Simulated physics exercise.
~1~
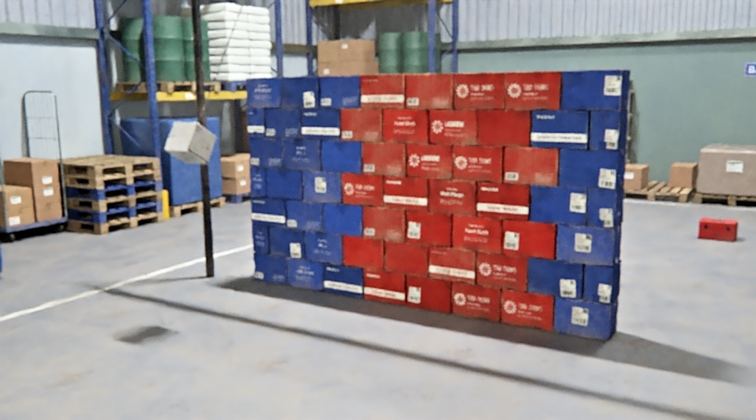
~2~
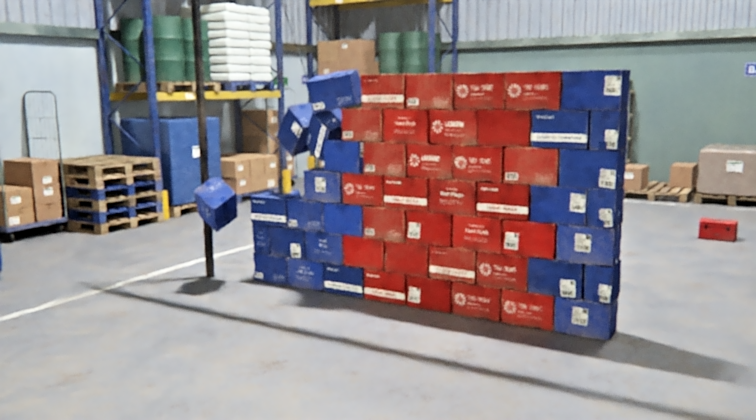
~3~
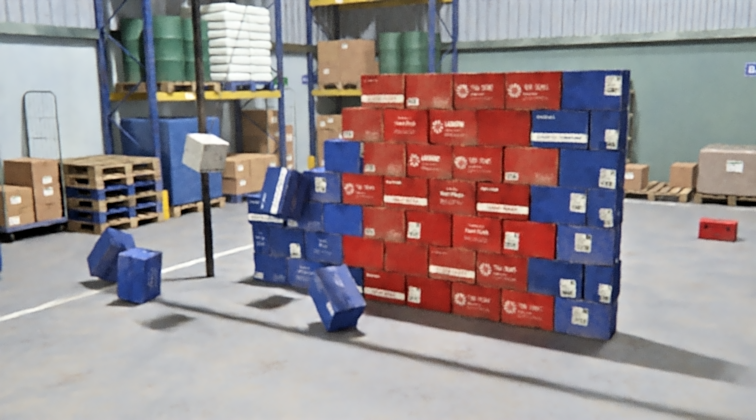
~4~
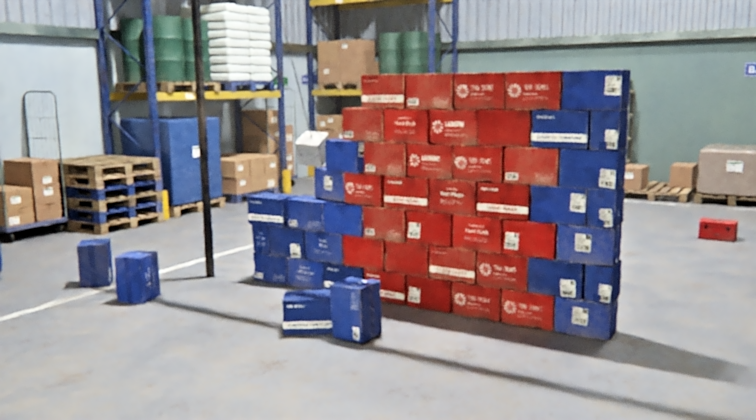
Wall of blue and red cartons losing its upper left corner as a swinging block knocks blue boxes onto the warehouse floor.
